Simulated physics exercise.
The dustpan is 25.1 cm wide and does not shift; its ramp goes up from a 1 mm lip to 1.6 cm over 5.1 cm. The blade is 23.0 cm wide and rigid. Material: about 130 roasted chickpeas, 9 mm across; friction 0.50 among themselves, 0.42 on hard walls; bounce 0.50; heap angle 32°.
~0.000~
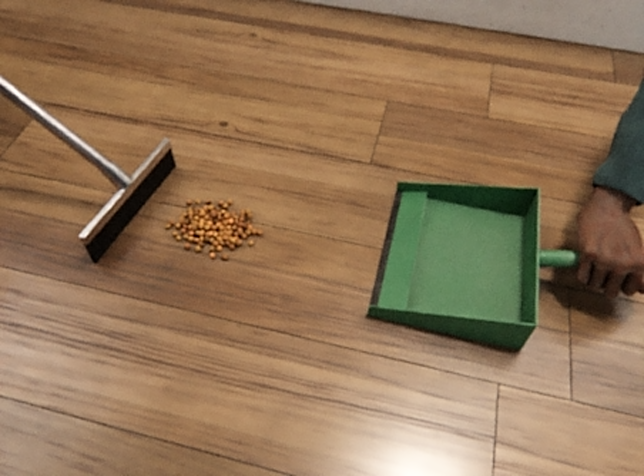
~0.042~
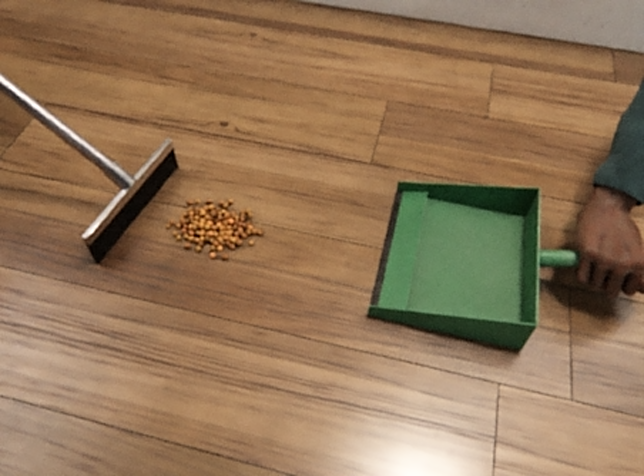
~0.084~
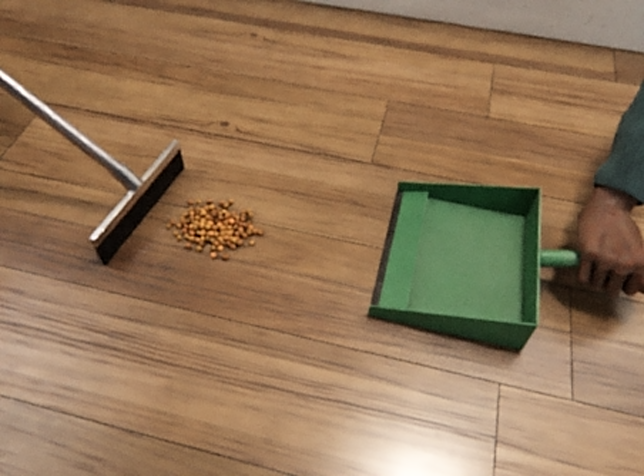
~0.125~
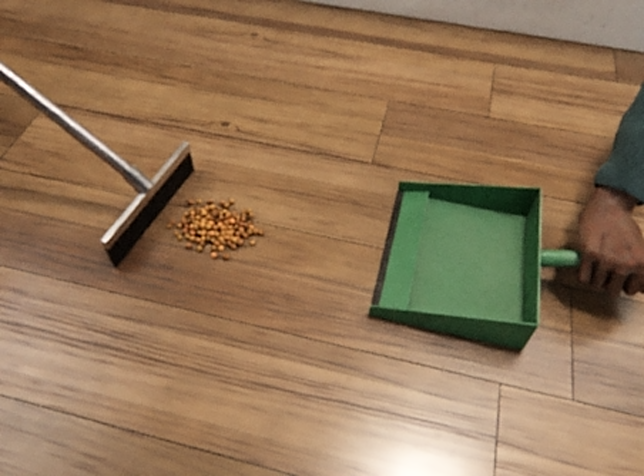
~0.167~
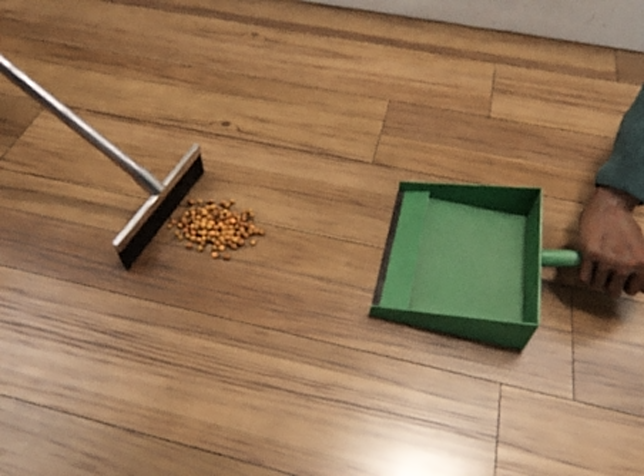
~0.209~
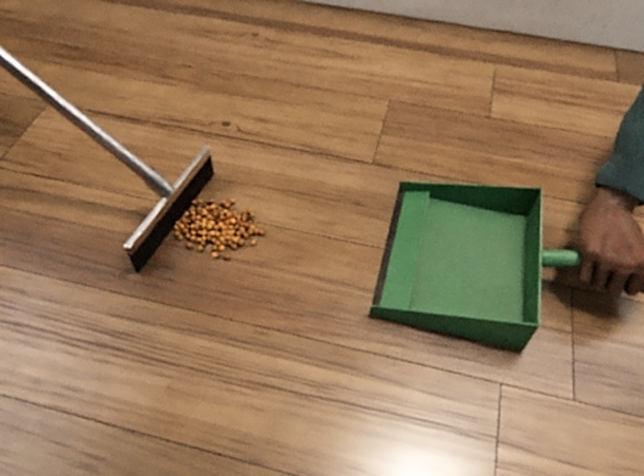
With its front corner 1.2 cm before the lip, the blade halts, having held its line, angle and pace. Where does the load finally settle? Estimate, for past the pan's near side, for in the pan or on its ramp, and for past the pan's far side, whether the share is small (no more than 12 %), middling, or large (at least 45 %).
Estimate - near side: Small, pan: Middling, far side: Small.
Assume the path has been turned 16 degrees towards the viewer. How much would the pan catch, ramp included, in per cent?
In that case around 25 per cent.
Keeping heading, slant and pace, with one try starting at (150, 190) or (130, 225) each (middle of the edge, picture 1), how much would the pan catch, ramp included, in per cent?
Around 15 percent, then around 35 percent.
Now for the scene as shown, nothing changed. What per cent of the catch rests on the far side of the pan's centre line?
20 per cent.
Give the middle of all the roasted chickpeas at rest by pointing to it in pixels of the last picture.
Centre at rest: Approx. (378, 264) px.
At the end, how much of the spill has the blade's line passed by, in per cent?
0 %.
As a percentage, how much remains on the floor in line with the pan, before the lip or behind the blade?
Some 65 per cent.
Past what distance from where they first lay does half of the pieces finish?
Median: Approx. 28 cm.
After 0.56 s, middle of the blade 19 cm from the lip; 0 % over the lip, far side 0 %, near side 0 %.
Then, at 0.79 s, middle of the blade 9 cm from the lip; 0 % over the lip, far side 0 %, near side 5 %.
After 1.13 s, middle of the blade 3 cm from the lip; 30 % over the lip, far side 0 %, near side 5 %.
At rest (1.5 s), near side 5 %, pan 30 %, far side 0 %, in front of the lip or behind the blade 65 %.
